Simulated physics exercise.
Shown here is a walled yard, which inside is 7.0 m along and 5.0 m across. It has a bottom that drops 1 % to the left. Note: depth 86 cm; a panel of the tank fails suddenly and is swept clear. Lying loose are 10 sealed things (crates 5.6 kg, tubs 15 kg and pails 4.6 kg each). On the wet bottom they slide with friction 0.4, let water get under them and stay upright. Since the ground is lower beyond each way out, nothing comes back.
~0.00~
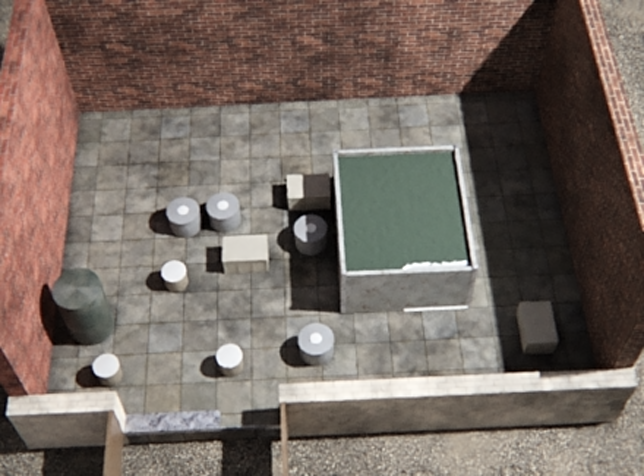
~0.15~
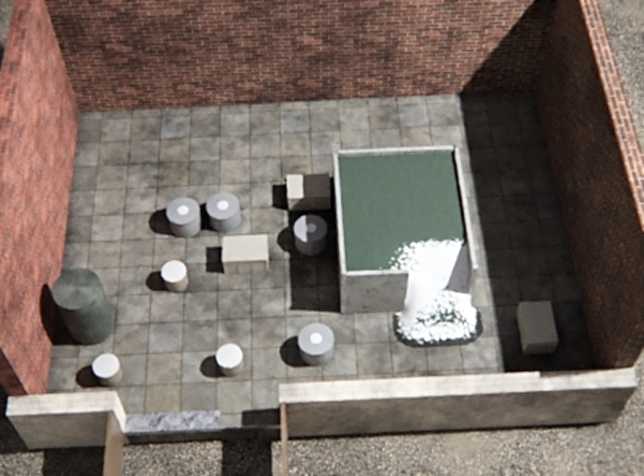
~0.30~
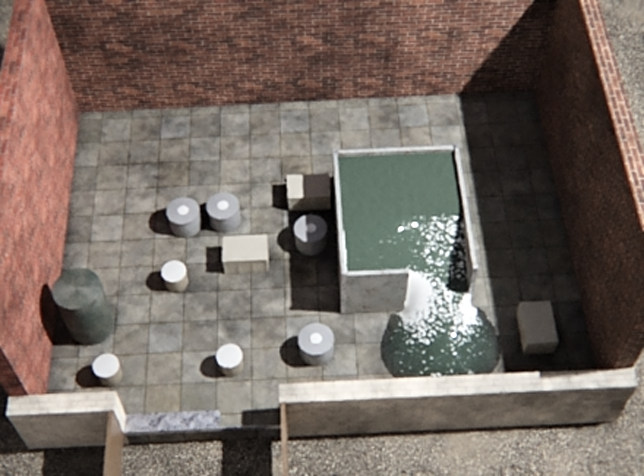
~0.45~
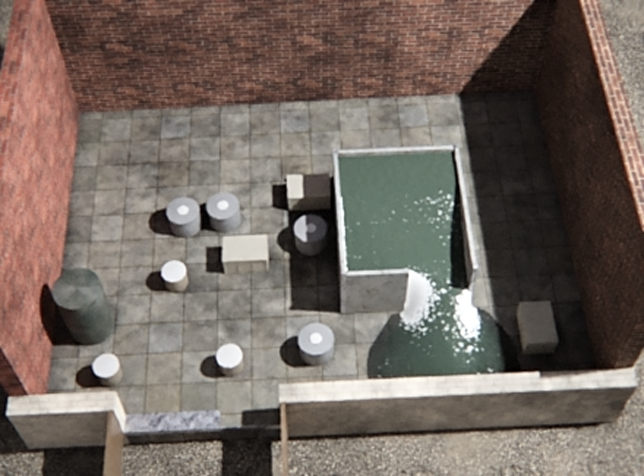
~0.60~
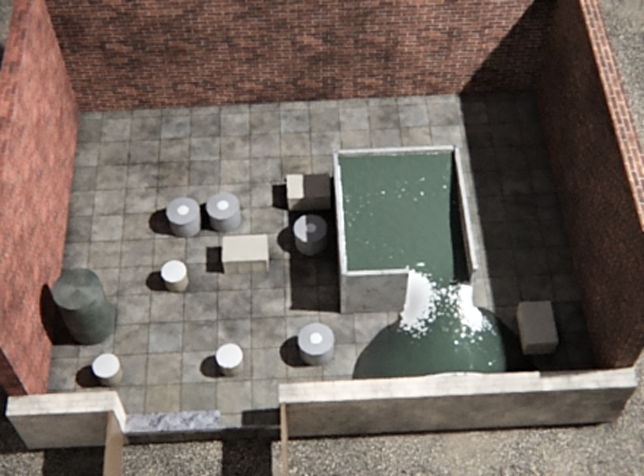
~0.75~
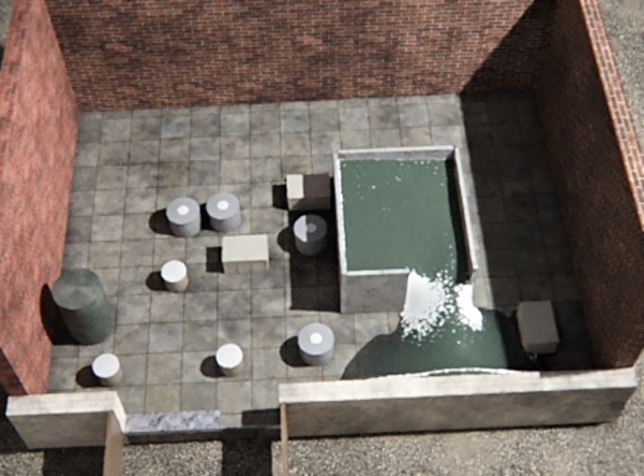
In a brick-walled yard scattered with tubs, pails and crates, dark green water bursts white and foaming through the near side of a large square tank, then spreads across the paving to the front wall while the objects stay put.
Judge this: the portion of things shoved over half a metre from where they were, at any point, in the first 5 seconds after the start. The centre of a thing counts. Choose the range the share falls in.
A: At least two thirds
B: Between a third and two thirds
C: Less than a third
Answer: B.
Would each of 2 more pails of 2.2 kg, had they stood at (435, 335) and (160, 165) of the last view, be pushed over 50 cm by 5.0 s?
Taking them in order: Above the mark and below the mark.
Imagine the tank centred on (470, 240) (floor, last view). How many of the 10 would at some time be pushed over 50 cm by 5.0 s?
Count: 6.
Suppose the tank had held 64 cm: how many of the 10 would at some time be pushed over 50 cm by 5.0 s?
Then 4.
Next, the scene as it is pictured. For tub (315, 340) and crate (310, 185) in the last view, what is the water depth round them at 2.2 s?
Some 5 cm at the first, some 0 cm at the second.
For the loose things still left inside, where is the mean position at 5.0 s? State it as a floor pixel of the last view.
Roughly at (236, 230).
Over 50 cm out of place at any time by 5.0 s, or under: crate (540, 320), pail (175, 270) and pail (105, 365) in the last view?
In order: Farther, farther and farther.
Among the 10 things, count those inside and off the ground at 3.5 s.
By my count, 3.
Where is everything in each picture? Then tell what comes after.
The first frame shows a crate at (539, 322) rests on the ground; a tub at (183, 211), on the bottom; 3.1 m2 under water; 0 of 10 have shifted.
The second frame shows a crate at (539, 322), on the bottom; a tub at (183, 211), on the bottom; 3.6 m2 under water; 0 of 10 have shifted.
The third frame shows a crate at (539, 322) rests on the ground; a tub at (183, 211) rests on the ground; 4.6 m2 under water; 0 of 10 have shifted.
The fourth frame shows a crate at (539, 322), on the bottom; a tub at (183, 211), on the bottom; 5.2 m2 under water; 0 of 10 have shifted.
The fifth frame shows a crate at (539, 322) rests on the ground; a tub at (183, 211) rests on the ground; water covers 5.5 m2; 0 of 10 have shifted.
The sixth frame shows a crate at (540, 322), on the bottom; a tub at (183, 211) rests on the ground; 5.8 m2 under water; 0 of 10 have shifted.
After 1.1 s 0 of 10 are over 50 cm from their spots; 0 afloat.
After 2.2 s 3 of 10 are over 50 cm from their spots; 0 afloat.
After 3.5 s 4 of 10 are over 50 cm from their spots; 3 afloat.
After 5.0 s 4 of 10 are over 50 cm from their spots, and 5 have been at some point; 2 afloat.
